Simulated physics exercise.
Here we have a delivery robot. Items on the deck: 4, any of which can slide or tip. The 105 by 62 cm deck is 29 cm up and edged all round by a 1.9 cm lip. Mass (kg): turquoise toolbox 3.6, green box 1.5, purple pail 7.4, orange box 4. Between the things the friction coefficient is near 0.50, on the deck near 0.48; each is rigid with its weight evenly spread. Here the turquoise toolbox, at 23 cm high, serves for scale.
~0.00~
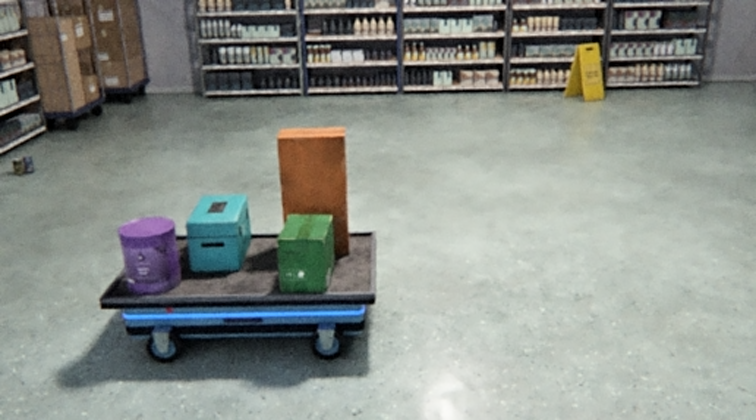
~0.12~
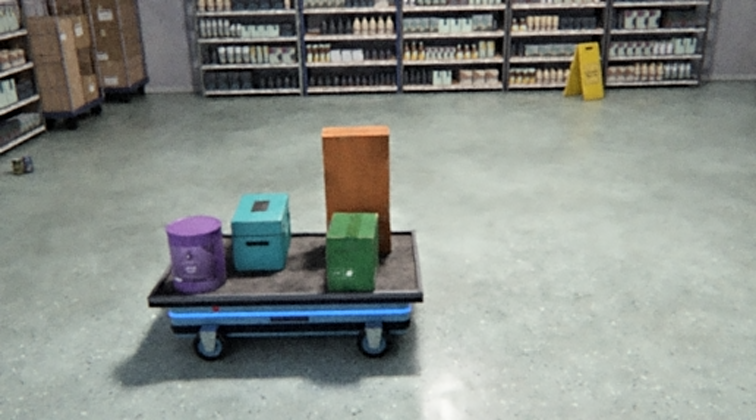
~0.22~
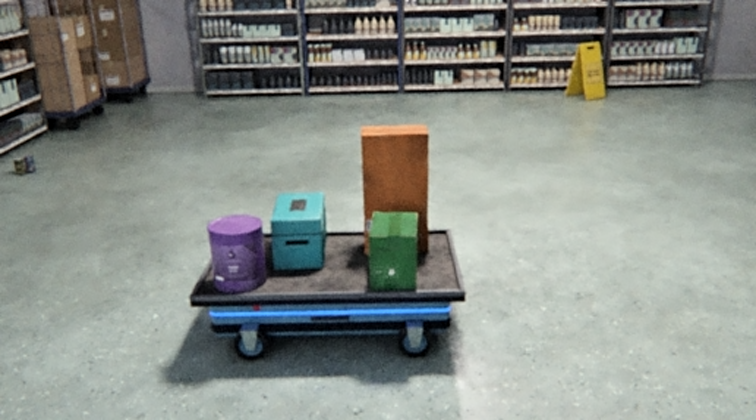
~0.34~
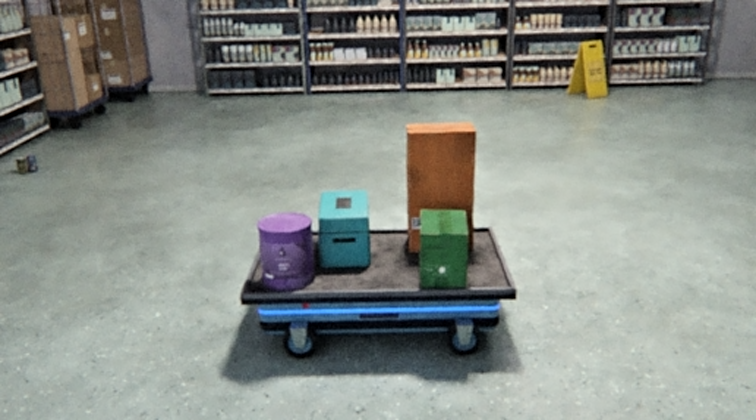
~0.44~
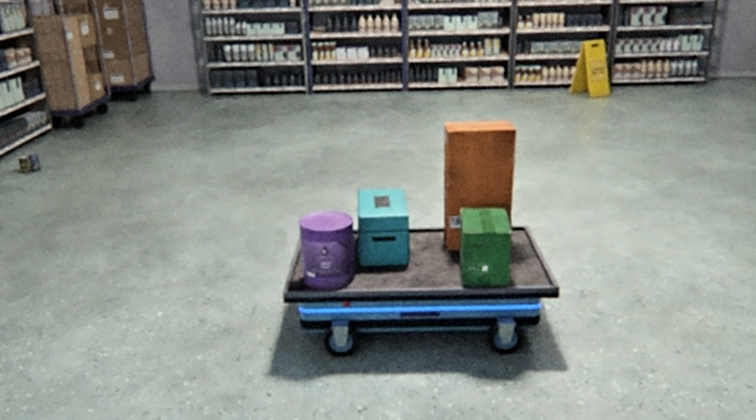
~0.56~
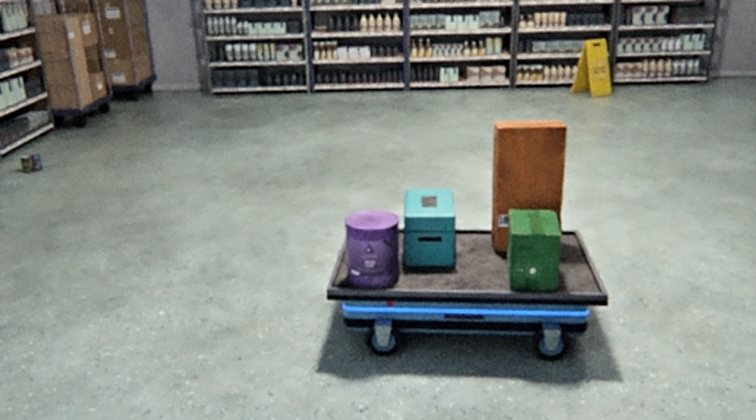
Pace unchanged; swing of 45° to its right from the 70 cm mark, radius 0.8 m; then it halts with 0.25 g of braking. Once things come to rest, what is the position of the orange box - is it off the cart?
The orange box has ended up off the cart.
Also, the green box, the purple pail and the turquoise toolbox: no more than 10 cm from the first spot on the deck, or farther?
In short, the green box leaves its position, the purple pail stays close to home, the turquoise toolbox stays close to home.
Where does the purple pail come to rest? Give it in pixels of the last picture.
It comes to rest somewhere around (649, 321).
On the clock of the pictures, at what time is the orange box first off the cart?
Time: Roughly 0.7 s.
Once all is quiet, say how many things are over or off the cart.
Count: 1.
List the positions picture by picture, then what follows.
The first picture shows cart 0 cm along; orange box (315, 192); turquoise toolbox (220, 232).
The second picture shows cart 19 cm along; purple pail (197, 254); turquoise toolbox (263, 231).
The third picture shows cart 35 cm along; green box (394, 251); purple pail (238, 253).
The fourth picture shows cart 54 cm along; turquoise toolbox (345, 227); green box (443, 249).
The fifth picture shows cart 70 cm along; purple pail (328, 250); turquoise toolbox (383, 226).
The sixth picture shows cart 90 cm along, turned 5°; orange box (527, 186) tilted 4°; green box (533, 249) 2 cm from its spot.
By 0.76 s, cart 122 cm along, turned 26°; orange box now off the cart; green box 13 cm from its spot.
By 1.06 s, cart 169 cm along, turned 45°; green box 16 cm from its spot.
When it is over (2.1 s), off the cart, orange box; not toppled but over 10 cm from the start, green box; the other 2 within 10 cm of the start.
